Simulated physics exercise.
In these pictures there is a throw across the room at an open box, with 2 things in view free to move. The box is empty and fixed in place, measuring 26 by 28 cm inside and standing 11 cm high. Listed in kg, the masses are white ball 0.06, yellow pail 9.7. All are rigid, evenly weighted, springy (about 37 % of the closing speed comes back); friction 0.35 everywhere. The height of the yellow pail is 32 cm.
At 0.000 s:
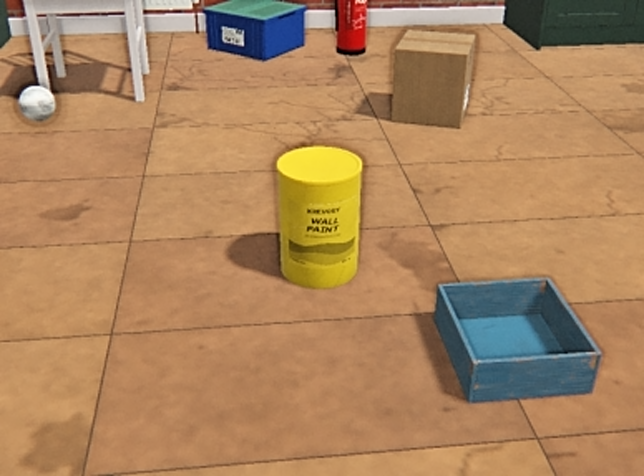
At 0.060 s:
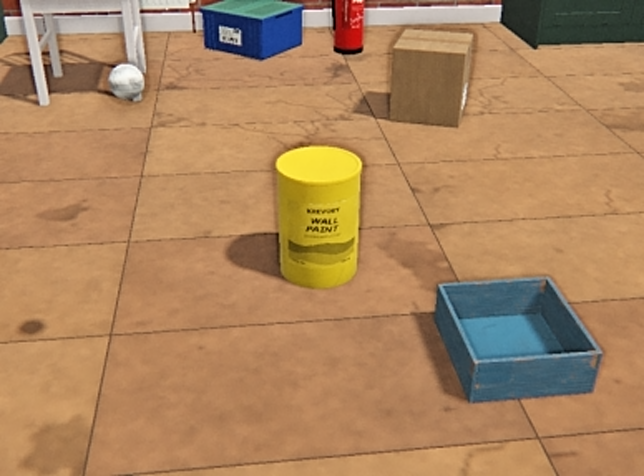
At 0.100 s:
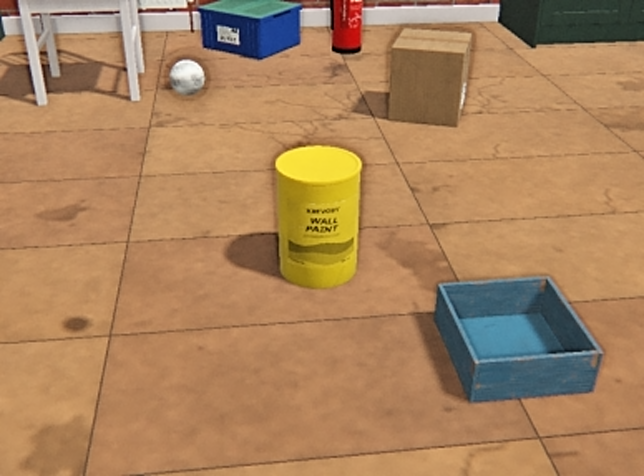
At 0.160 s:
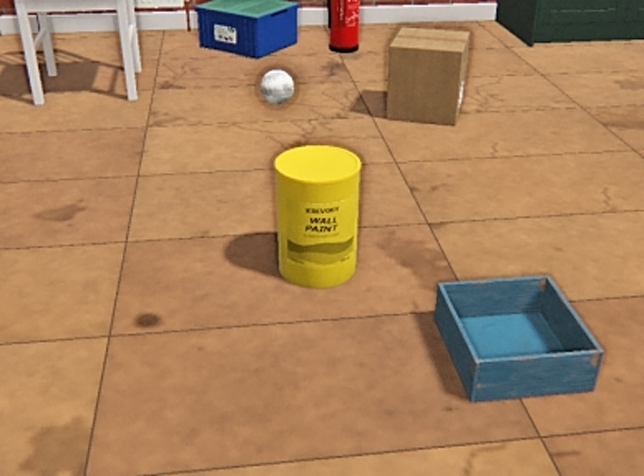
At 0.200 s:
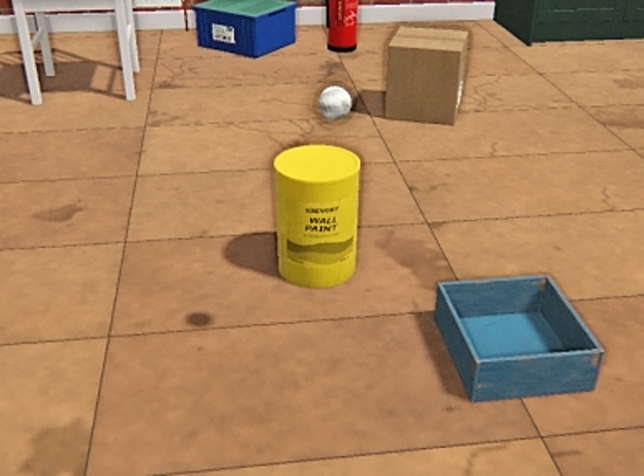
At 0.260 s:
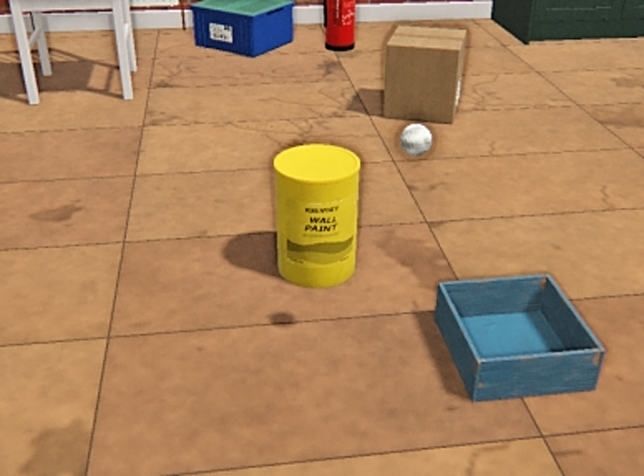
A white ball moves through the air from the upper left, passing the table legs and crossing behind the yellow pail labelled wall paint to a spot in front of the cardboard box. The room, seen from above at an angle, has a brown tiled floor, with an open blue box at lower right and a blue bin and red extinguisher behind. The pail stays put, and the view barely shifts.
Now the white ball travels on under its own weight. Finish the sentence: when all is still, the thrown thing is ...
... out of the box.
After 0.46 s, ball outside, 27 cm from the box's middle; white ball near (616, 326).
After 0.66 s, ball outside, 65 cm from the box's middle.
After 0.86 s, ball outside, 96 cm from the box's middle.
After 1.06 s, ball outside, 113 cm from the box's middle.
By the end (1.2 s), ball outside, 121 cm from the box's middle; yellow pail in place, give or take 10 cm.
